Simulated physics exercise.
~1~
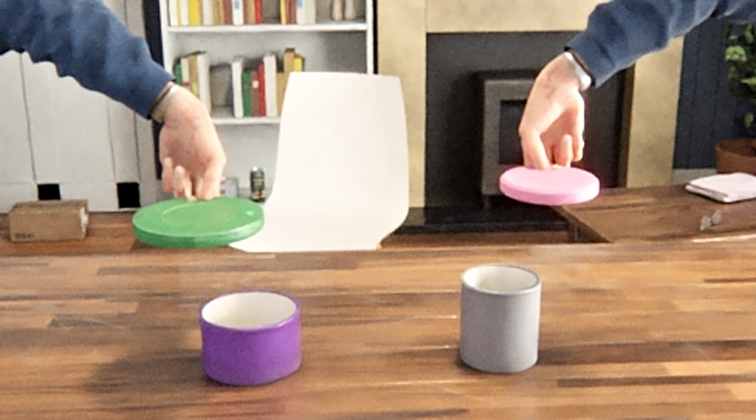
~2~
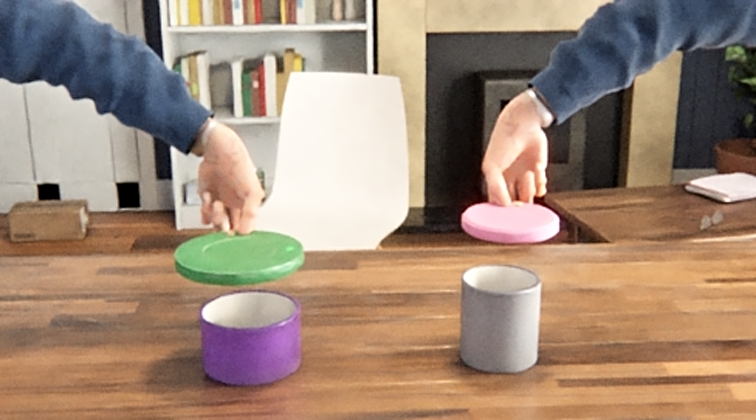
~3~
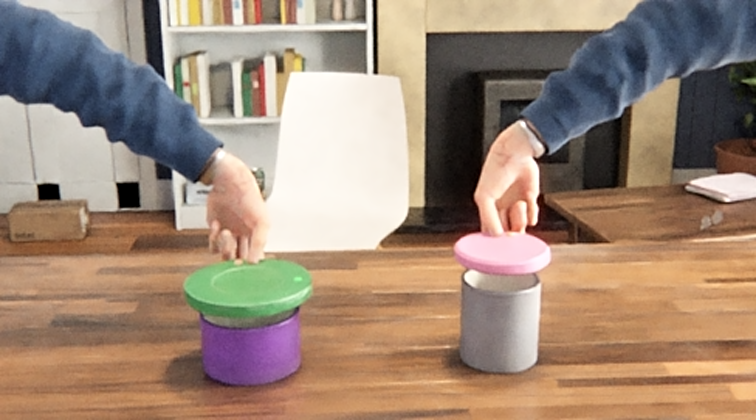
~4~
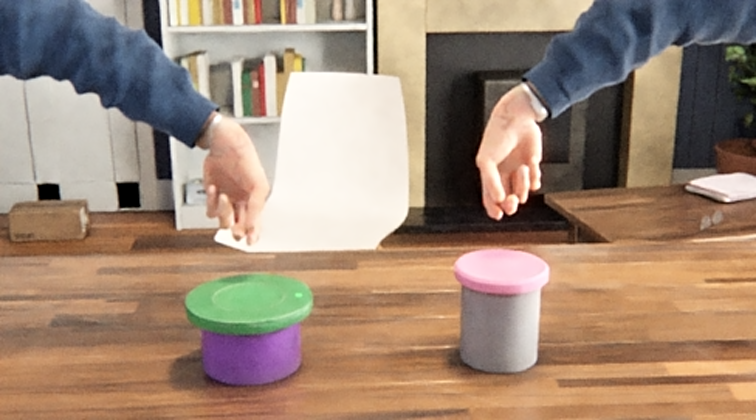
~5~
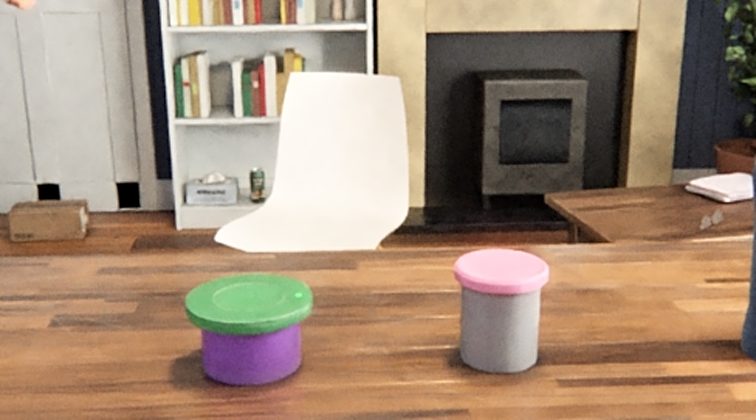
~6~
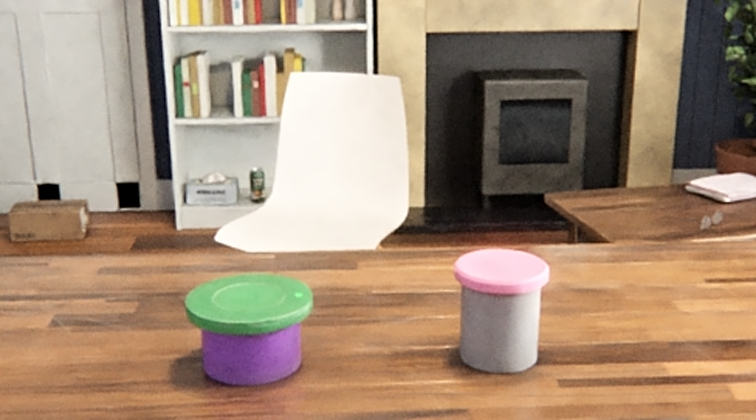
Green and pink lids being lowered by two hands onto a purple pot and a grey pot, staying on as hands withdraw.
